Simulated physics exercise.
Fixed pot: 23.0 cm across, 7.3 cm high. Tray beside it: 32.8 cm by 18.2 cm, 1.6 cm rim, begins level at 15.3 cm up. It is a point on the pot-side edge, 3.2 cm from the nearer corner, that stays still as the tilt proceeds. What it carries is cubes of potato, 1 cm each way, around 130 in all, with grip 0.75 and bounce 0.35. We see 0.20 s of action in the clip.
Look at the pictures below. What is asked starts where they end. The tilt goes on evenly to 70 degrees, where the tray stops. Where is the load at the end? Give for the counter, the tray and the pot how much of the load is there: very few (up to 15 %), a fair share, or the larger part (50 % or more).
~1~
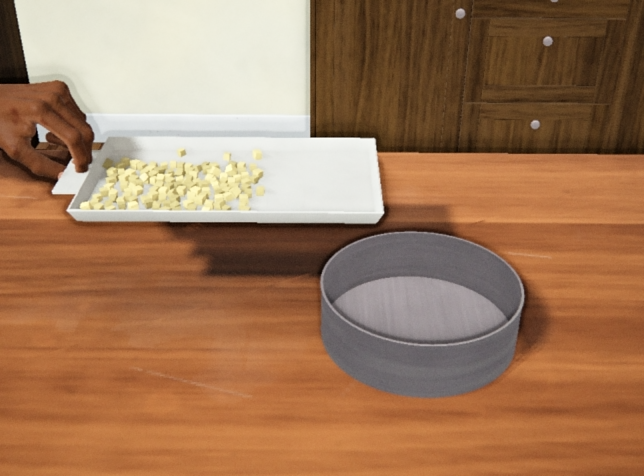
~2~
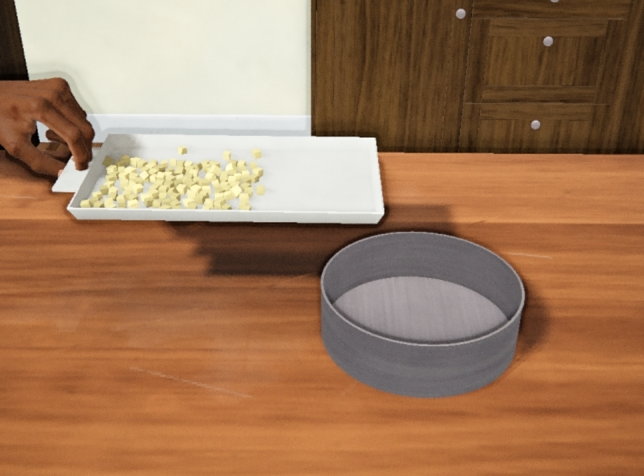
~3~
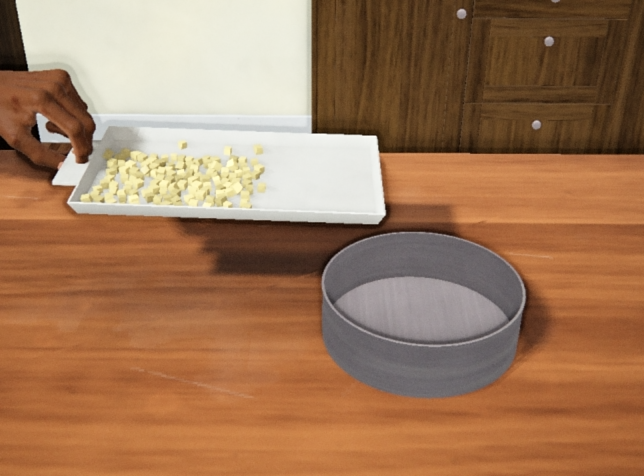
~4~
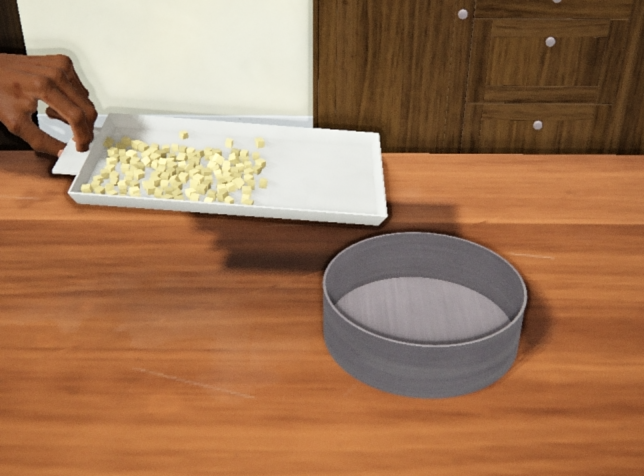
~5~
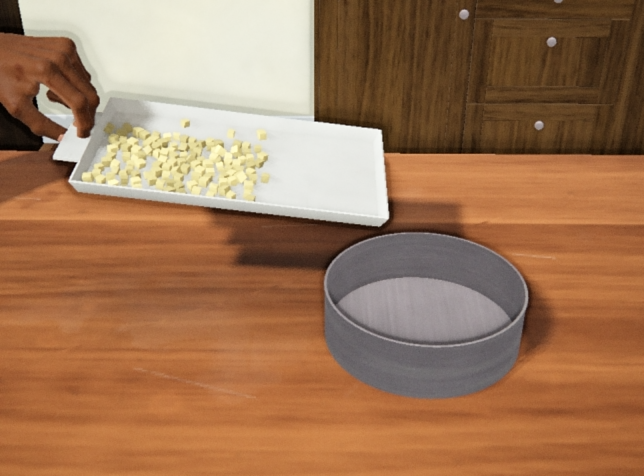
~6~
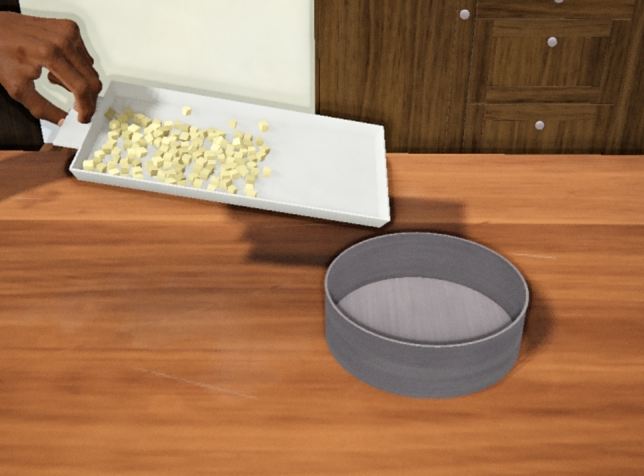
Counter: Very few, tray: Very few, pot: The larger part.
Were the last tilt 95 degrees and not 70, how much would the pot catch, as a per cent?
I'd expect some 100 per cent in the pot.
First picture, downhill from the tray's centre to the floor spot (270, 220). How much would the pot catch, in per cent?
My guess is roughly 50 percent.
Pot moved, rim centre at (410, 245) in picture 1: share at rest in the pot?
Roughly 35 percent would end up there.
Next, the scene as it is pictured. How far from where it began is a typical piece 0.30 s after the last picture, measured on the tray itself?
Displacement on the tray: About 1 cm.
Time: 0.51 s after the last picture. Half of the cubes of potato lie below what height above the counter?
About 26 centimetres.
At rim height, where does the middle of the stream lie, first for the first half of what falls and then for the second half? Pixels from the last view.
Around (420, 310), then around (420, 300).
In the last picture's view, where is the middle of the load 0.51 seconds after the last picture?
Roughly pixel (303, 145).
Then, 0.30 s after the last picture, tilt 41 degrees; the tray holds 100 %, the pot 0 %.
Then, 0.51 s after the last picture, tilt 60 degrees; the tray holds 100 %, the pot 0 %.
Then, 0.82 s after the last picture, tilt 70 degrees; the tray holds 5 %, the pot 85 %.
In the end, counter 0 %, tray 0 %, pot 95 %.
